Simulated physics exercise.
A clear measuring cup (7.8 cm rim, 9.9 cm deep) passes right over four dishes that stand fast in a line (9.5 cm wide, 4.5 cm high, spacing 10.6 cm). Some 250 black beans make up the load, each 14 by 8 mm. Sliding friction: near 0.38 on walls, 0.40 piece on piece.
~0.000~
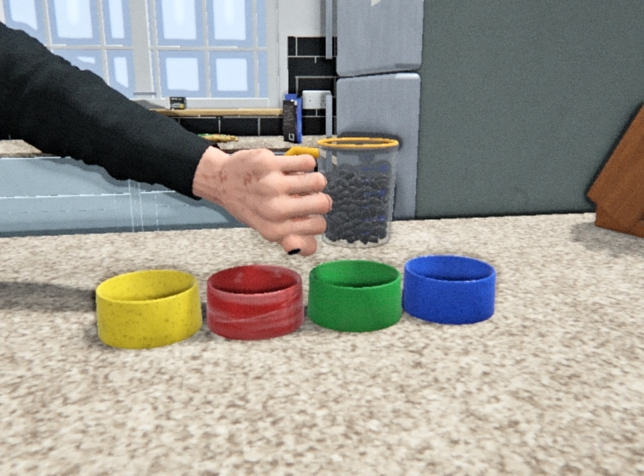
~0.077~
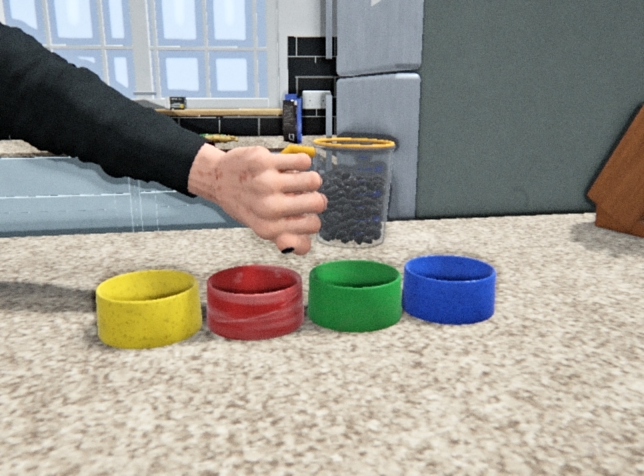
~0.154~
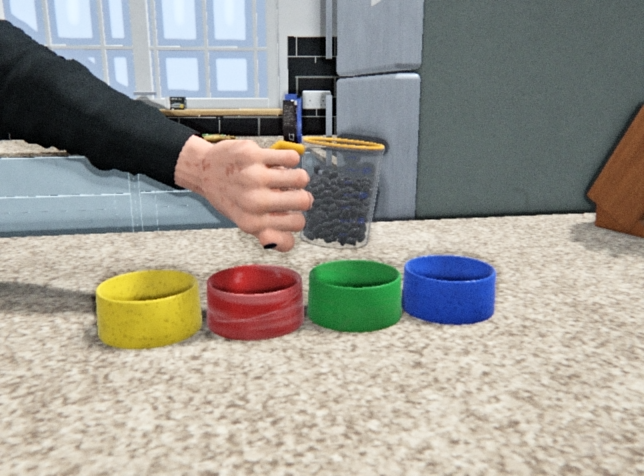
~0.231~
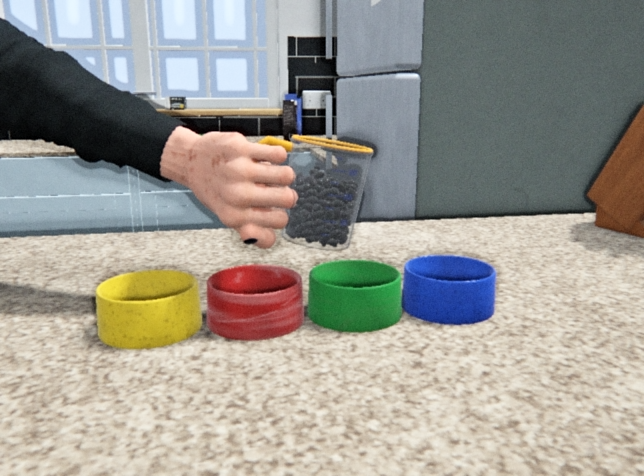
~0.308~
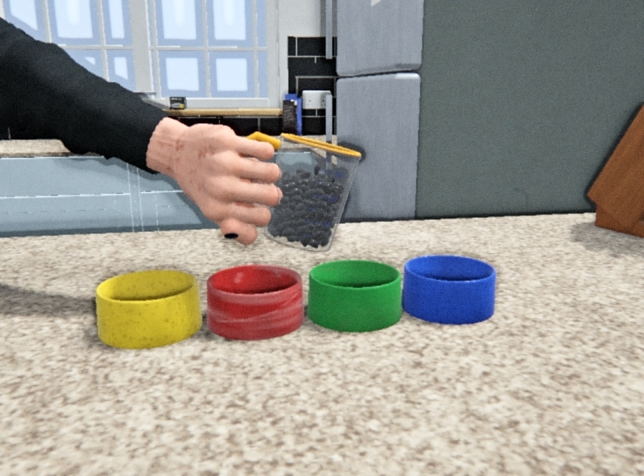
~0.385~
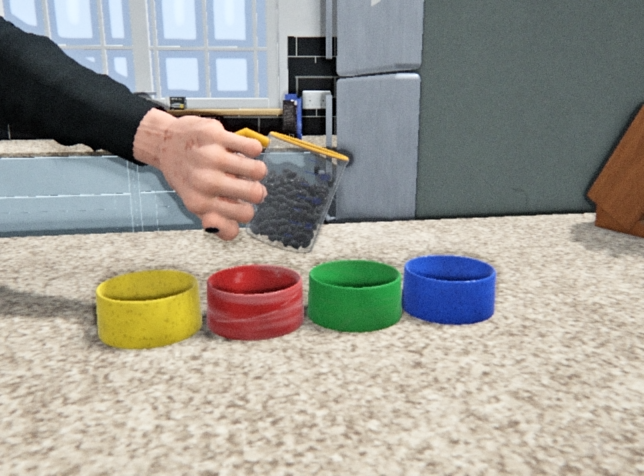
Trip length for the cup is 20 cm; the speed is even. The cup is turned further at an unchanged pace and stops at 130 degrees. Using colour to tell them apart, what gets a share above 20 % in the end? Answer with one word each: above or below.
Red above, blue below, green below, yellow below, counter above.
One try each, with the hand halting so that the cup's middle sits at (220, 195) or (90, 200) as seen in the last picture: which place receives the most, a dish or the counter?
The biggest share goes to red first, then to yellow.
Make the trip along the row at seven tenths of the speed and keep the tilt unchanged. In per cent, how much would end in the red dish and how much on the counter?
Shares: Red 60, counter 30.
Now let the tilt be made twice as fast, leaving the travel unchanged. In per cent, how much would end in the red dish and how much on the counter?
Result - red: 40; counter: 40.
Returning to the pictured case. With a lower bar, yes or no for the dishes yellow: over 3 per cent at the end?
For yellow, correct.
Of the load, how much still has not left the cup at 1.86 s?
My estimate is about 90 per cent.
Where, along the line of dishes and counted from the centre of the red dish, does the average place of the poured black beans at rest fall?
3 cm to the left.
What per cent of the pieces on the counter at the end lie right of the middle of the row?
That works out to close to 10 per cent.
After 1.27 s, tilt 70 degrees; cup holds 100 %.
After 1.86 s, tilt 105 degrees; cup holds 90 %, red 5 %.
After 2.51 s, tilt 130 degrees; cup holds 0 %, red 55 %, yellow 15 %.
By 3.6 s all is still; red 55 %, blue 0 %, green 0 %, yellow 15 %, counter 30 %.
